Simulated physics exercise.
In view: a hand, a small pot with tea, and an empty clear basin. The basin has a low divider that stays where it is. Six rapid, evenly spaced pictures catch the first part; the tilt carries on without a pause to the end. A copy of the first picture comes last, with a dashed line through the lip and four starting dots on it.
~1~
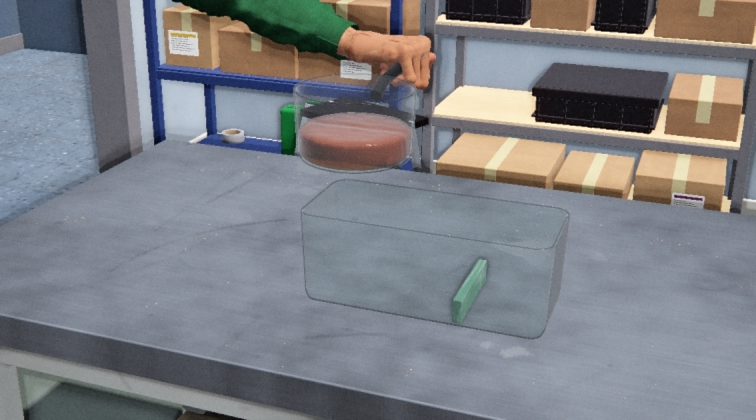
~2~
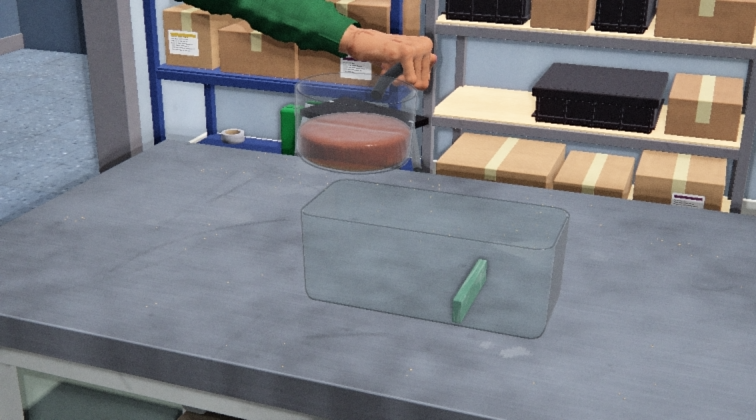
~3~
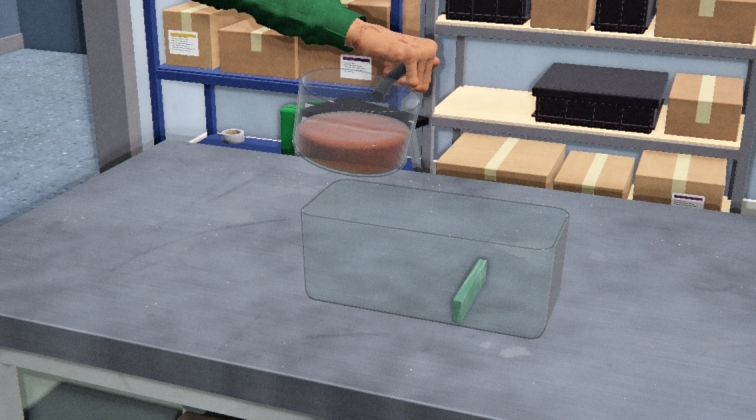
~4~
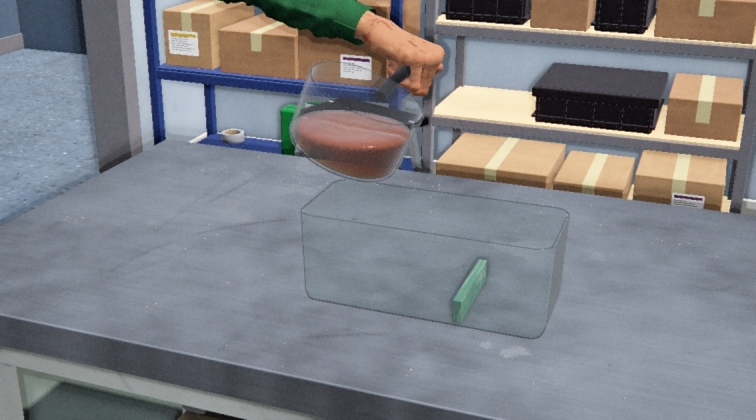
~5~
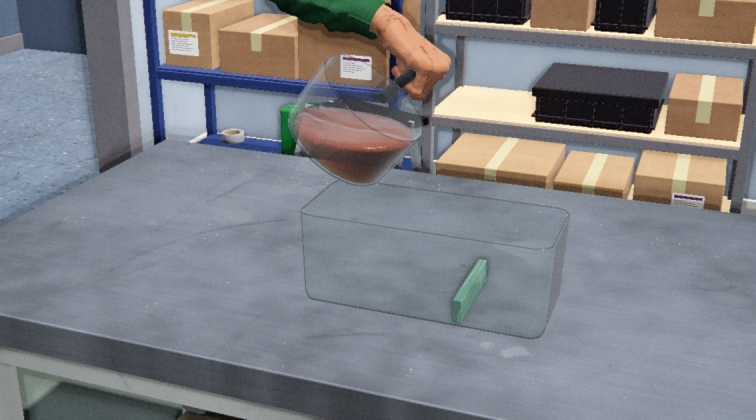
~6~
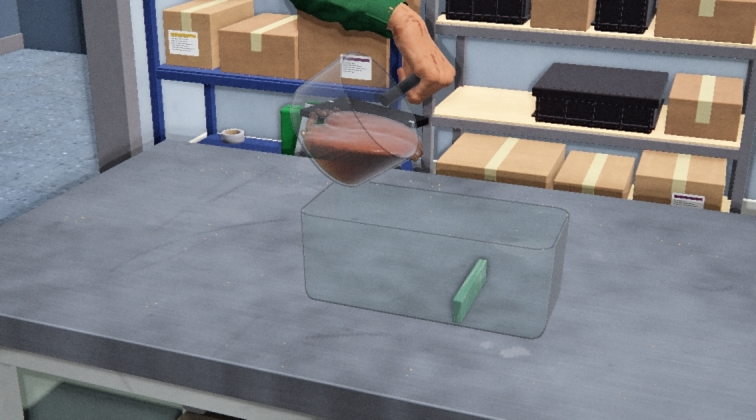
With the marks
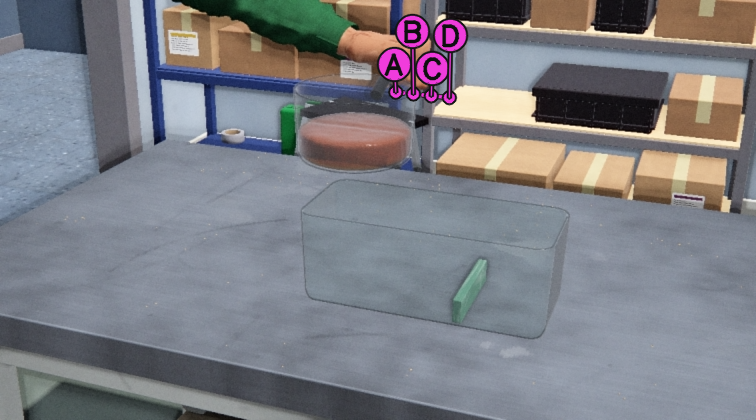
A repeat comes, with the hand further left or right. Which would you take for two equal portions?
Spot D.
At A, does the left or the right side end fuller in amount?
The left side.
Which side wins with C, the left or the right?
The left side.
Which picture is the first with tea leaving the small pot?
In picture 6.
On the marked copy, A at (395, 92); B at (413, 94); C at (431, 95); D at (449, 97).
With A, about 85 % ends left of the wall and 13 % right of it.
With B, about 89 % ends left of the wall and 10 % right of it.
With C, about 84 % ends left of the wall and 16 % right of it.
With D, about 51 % ends left of the wall and 48 % right of it.
